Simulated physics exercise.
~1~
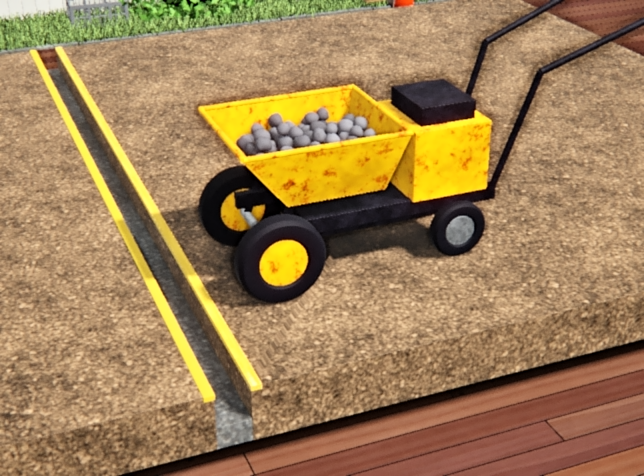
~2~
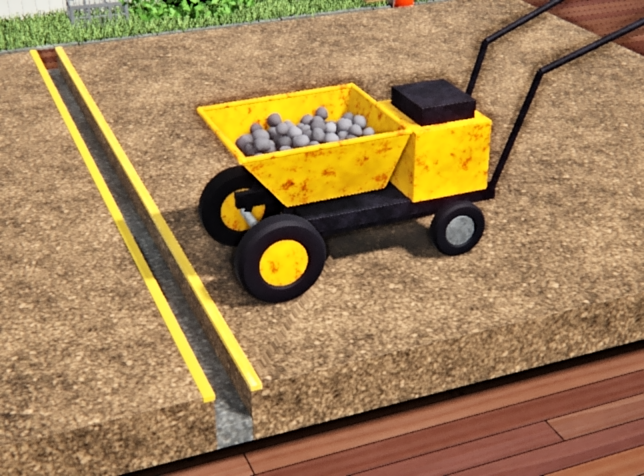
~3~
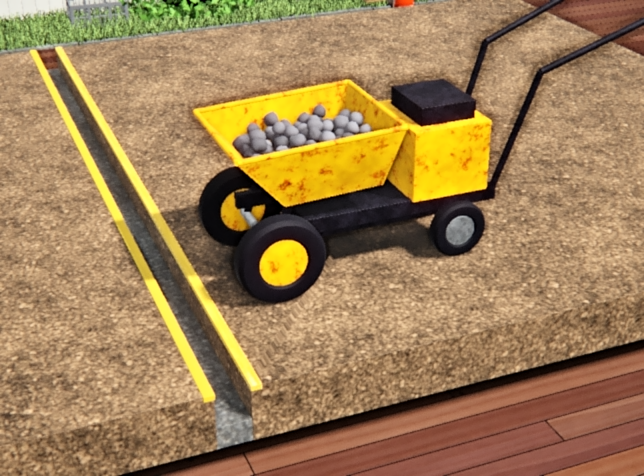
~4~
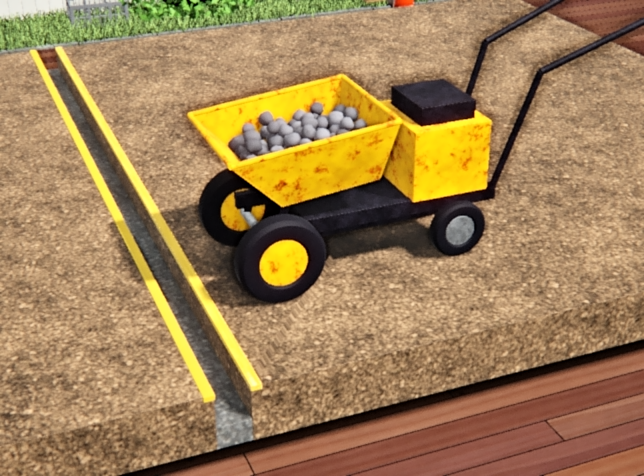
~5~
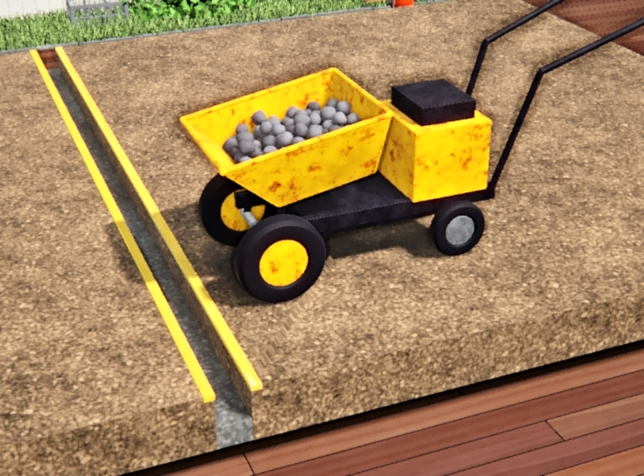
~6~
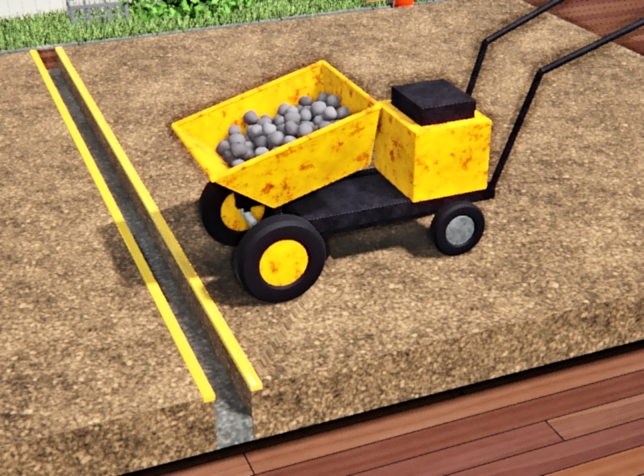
On a raised slab of coarse brown ground beside reddish wooden decking, seen from above at an angle, a narrow trench edged with yellow strips runs along the left. Right of it stands a small yellow motor barrow with scuffed paint, black tyres and black handles, its skip holding round grey cobbles. The skip slowly tilts forward to the left, its front lip dropping slightly, while the wheels and camera stay still.
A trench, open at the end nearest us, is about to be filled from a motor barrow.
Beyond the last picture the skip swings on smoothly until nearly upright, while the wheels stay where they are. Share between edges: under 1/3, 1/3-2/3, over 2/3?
Well, the part that misses the trench is above two-thirds of the load.
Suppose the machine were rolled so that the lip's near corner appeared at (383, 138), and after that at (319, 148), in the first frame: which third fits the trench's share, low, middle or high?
First: Under a third; second: Between a third and two thirds.
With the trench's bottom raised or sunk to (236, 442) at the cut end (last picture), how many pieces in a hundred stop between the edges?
About 0 per cent.
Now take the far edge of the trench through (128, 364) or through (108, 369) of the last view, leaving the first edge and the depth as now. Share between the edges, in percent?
70 %, then 100 %.
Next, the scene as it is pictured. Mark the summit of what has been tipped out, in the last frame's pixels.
At about (103, 282).
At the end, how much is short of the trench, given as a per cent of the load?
It works out to close to 0 per cent.
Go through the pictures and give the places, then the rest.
Lip of the skip at (243, 161), level; top of the load at (310, 137), round cobbles; first edge of the trench at (231, 341); far edge at (186, 351), the trench under half as wide as the skip, and about as deep as wide, in the first frame.
Lip of the skip at (242, 161), level; top of the load at (318, 129), in the second frame.
Lip of the skip at (238, 164), tipped barely; top of the load at (315, 127), in the third frame.
Lip of the skip at (231, 167), tipped a little; top of the load at (322, 135), in the fourth frame.
Lip of the skip at (223, 172), tipped a little; top of the load at (316, 131), in the fifth frame.
Lip of the skip at (213, 179), tipped clearly; top of the load at (319, 123); first edge of the trench at (231, 341); far edge at (186, 351), in the sixth frame.
Soon, skip tipped steeply; all in the skip.
A while on, skip tipped right over; about two thirds in the skip; about a third beyond it.
Towards the end, skip tipped right over; a small part in the skip; most beyond it.
Finally, skip tipped right over; a small part in the skip; a stray few in or heaped over the trench; most beyond it.
